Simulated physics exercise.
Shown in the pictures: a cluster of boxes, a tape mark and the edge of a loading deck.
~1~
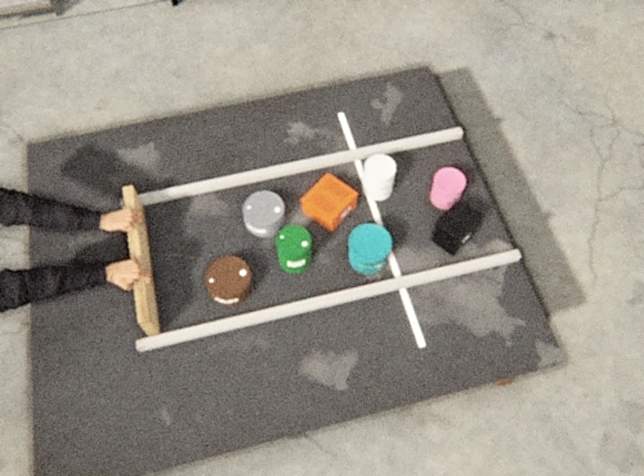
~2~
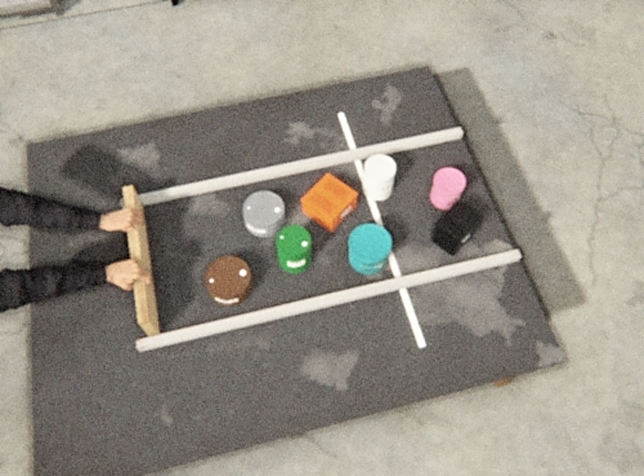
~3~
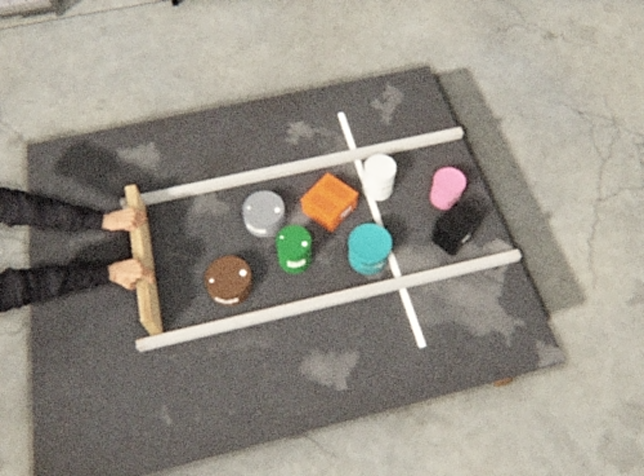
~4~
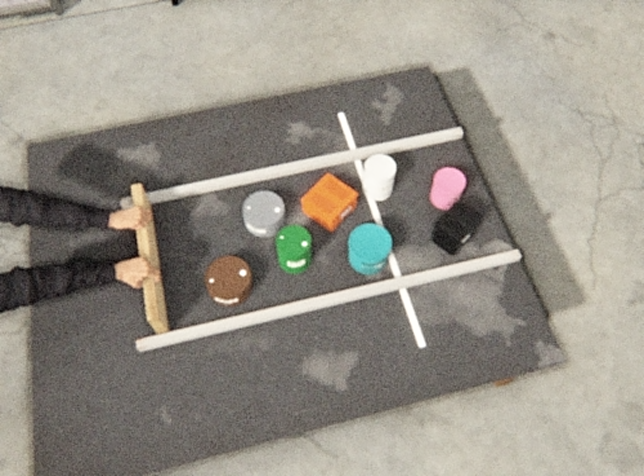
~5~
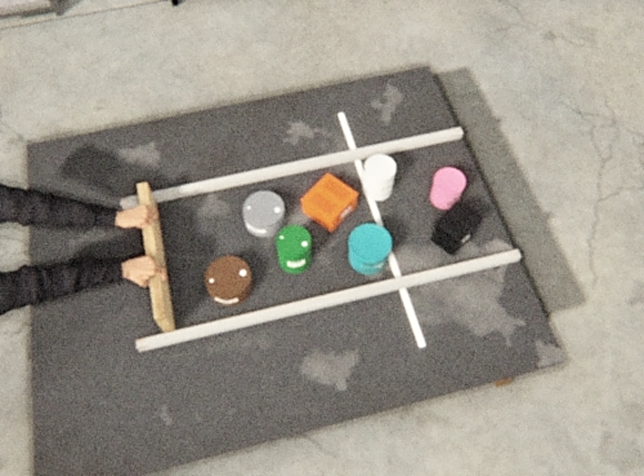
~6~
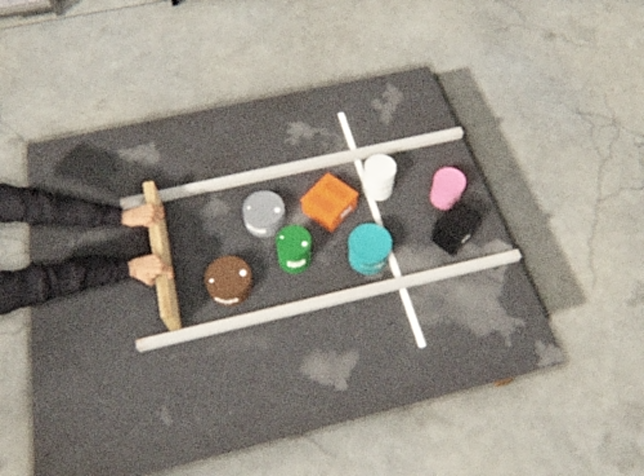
To begin with, two hands hold a wooden plank at the left end of two pale rails, with a cluster of colorful containers lying between the rails and around a white tape line. The hands then slide the plank slowly a short way right, nearing the brown container without touching it, while every container stays still.
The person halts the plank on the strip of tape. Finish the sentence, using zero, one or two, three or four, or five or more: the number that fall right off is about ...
The number that fall right off is about zero.
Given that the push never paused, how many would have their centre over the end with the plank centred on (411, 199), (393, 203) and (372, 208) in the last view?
By position: 2 / 0 / 0.
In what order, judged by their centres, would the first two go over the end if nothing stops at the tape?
First the white canister, then the black tote.
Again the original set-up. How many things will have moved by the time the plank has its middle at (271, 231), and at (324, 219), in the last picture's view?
Counts: 4 and 6.
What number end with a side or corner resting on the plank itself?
The count in contact is 3.
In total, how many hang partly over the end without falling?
The overhang total is 0.
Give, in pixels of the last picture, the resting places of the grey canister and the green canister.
Roughly at (383, 171) and at (394, 205), in that order.
Soon after, none off yet; pink pail at rest near (447, 189); black tote at rest near (454, 230); white canister at rest near (379, 178).
In the end, the number that fall off is zero.
